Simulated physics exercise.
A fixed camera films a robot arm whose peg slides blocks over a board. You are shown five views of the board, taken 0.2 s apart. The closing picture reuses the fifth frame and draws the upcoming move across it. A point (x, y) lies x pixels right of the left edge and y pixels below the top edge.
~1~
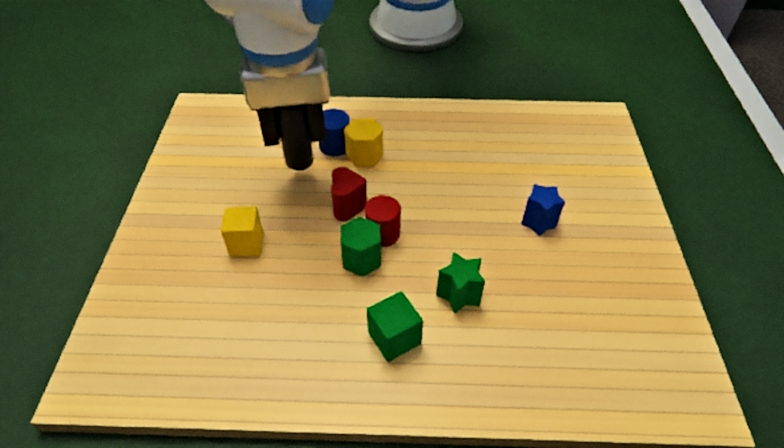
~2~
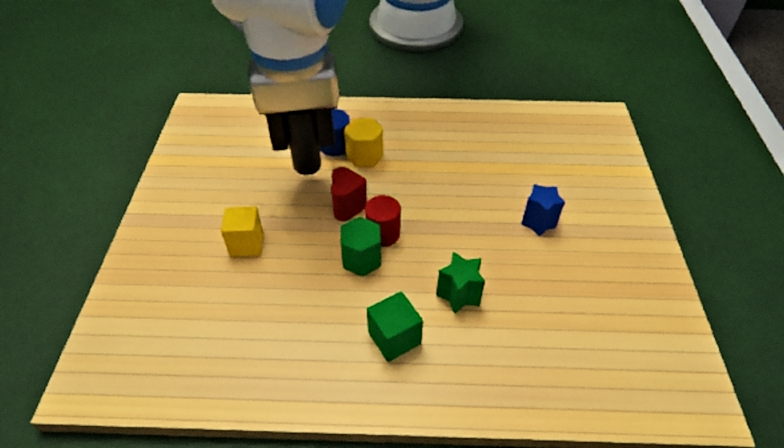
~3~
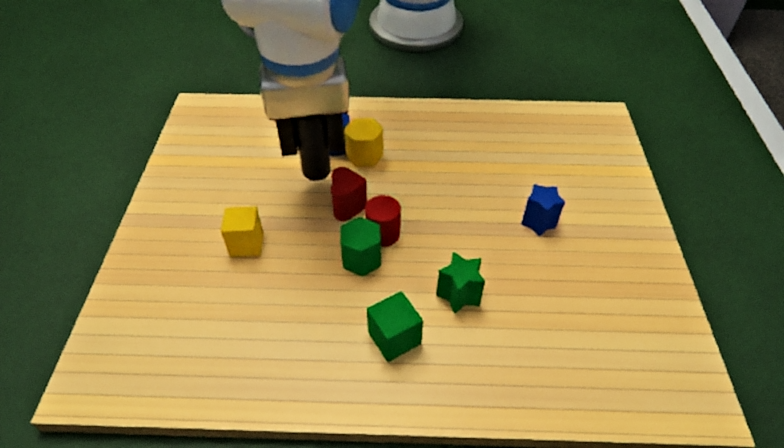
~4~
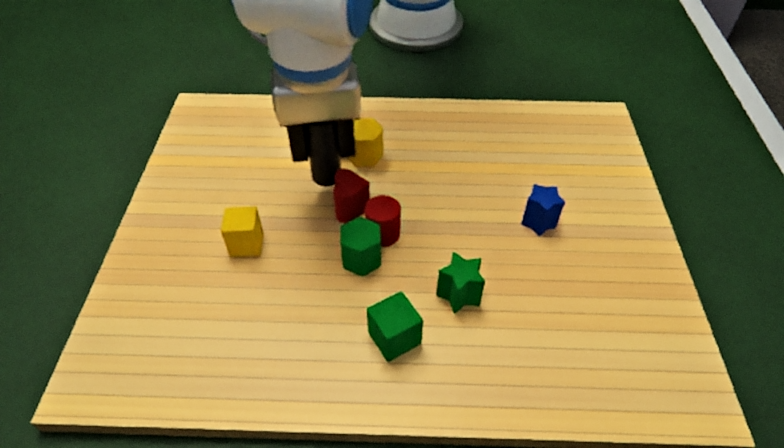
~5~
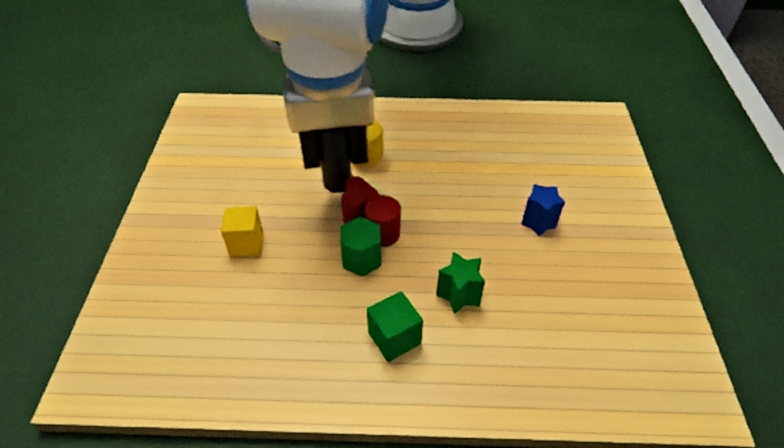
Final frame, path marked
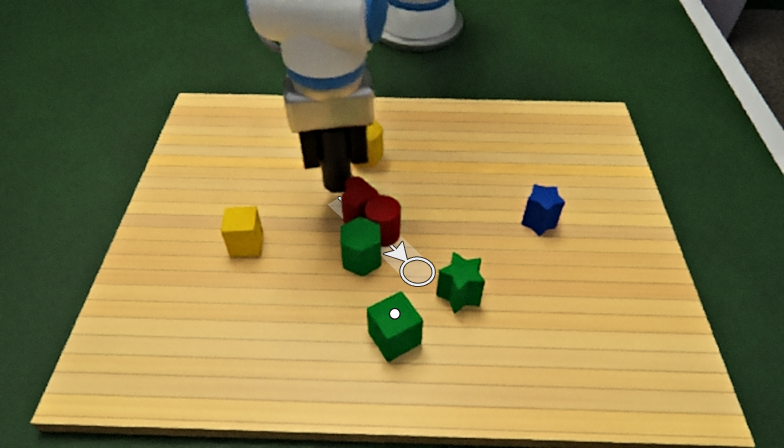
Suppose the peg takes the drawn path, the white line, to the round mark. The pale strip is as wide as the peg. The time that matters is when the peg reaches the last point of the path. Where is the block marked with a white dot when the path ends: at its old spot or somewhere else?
Answer: Unmoved.
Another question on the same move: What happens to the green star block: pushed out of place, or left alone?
The block in question is displaced by the end.
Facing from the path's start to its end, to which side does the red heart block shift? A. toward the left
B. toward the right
A
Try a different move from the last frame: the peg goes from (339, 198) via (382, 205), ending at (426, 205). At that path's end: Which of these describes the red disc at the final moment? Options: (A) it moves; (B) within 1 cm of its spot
A: It moves.
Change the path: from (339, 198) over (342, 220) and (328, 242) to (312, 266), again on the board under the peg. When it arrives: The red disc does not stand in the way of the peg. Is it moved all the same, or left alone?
From what I can tell, it won't keep its place.
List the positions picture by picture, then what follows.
The first frame shows peg tip (300, 162); block tops, red heart block (346, 180); green hexagonal block (360, 233); red disc (383, 207); green square block (395, 314); green star block (464, 269).
The second frame shows peg (308, 167); blocks unchanged.
The third frame shows peg (317, 172); blocks unchanged.
The fourth frame shows peg (327, 178); red heart block (348, 182).
The fifth frame shows peg (338, 184); red heart block (358, 191); green hexagonal block (360, 233); red disc (383, 207); green square block (395, 314); green star block (464, 269).
Path on the board, straight from (339, 198) to (418, 271); the dot is on the green square block.
What follows on the original path. One third of the way, peg (364, 207); red heart block (391, 212), turned 10° anticlockwise; red disc (416, 231).
Two thirds of the way, peg (391, 232); red heart block (421, 238), turned 15° anticlockwise; green hexagonal block (360, 237), turned 15° clockwise; red disc (450, 255); green star block (476, 277), turned 15° clockwise.
At the end, peg (418, 258); red heart block (456, 260), turned 35° anticlockwise; green hexagonal block (360, 237), turned 15° clockwise; red disc (490, 277); green square block in place; green star block (512, 304), turned 25° clockwise.
